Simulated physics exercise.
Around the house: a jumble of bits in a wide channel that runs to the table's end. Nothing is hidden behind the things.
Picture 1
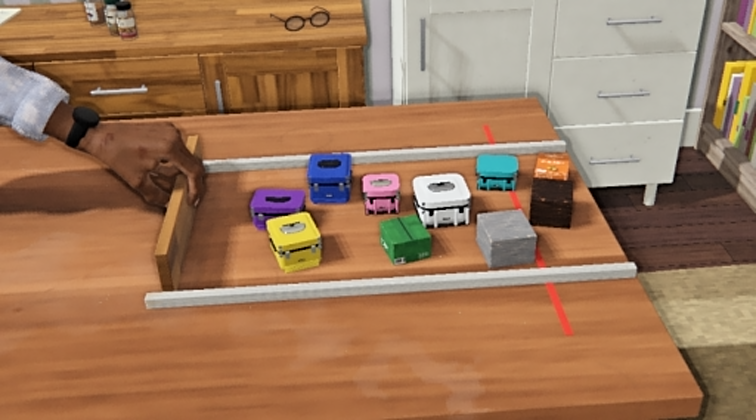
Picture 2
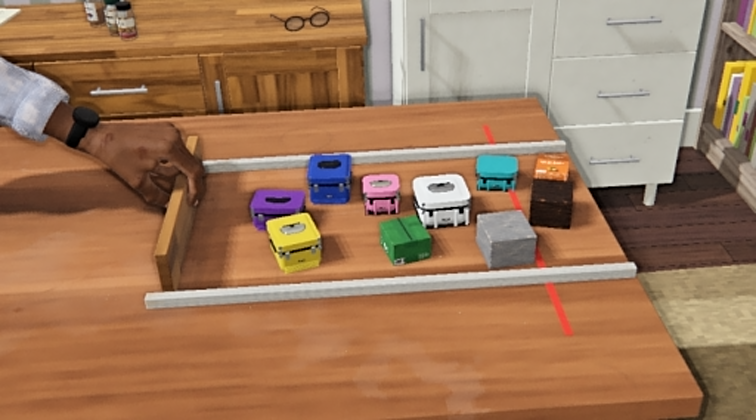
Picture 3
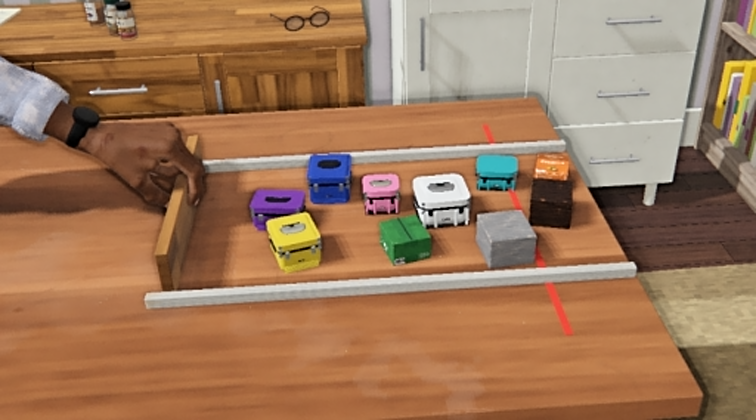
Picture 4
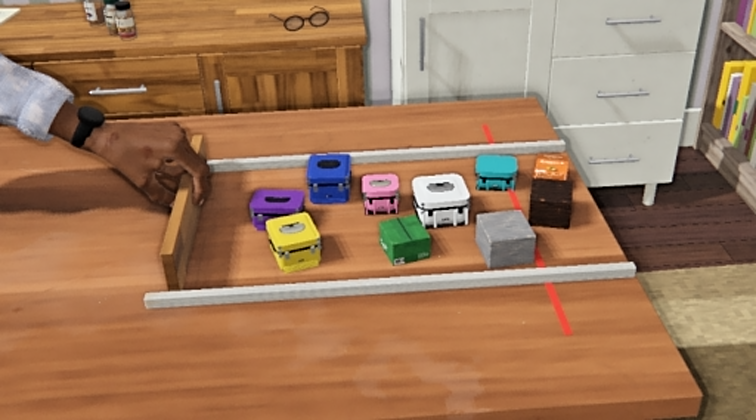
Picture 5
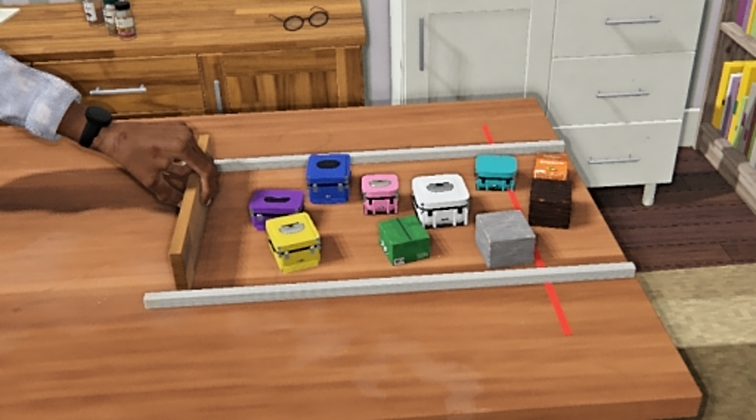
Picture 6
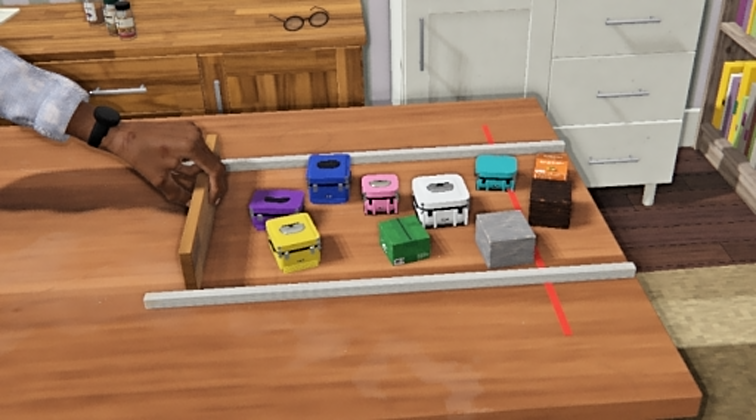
In a room with wooden and white cabinets, a wooden tabletop is seen from above at an angle, with two pale rails forming a channel crossed by a red line. Between them sit purple, blue, yellow, pink, white and turquoise cases, a green box, a grey block, and orange and dark boxes at right. From the left, a hand slides an upright board slightly rightward while the objects and view stay still.
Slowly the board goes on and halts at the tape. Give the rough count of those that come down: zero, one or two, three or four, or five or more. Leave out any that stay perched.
As it turns out, the number that fall off is three or four.
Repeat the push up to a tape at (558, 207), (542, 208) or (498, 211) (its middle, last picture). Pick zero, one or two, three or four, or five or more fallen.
One after another: Five or more; at least five; one or two.
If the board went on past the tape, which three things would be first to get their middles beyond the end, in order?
The order is the black block, then the orange box, then the grey block.
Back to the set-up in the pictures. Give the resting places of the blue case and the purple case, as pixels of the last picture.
Near (527, 166) and (539, 190).
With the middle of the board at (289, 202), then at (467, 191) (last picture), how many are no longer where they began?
The counts are 2 and 10.
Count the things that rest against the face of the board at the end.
3 of them.
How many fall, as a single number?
Fallen: 3.
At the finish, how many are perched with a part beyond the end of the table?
That would be 3.
A little later, none off yet; orange box at rest near (551, 173); black block at rest near (550, 203); turquoise case at rest near (496, 174).
Next, none off yet; orange box shifted about its own width near (579, 171); black block shifted about its own width near (596, 205); turquoise case shifted about its own width near (544, 162).
When it is over, the number that fall off is three or four; down, grey block, black block and orange box.
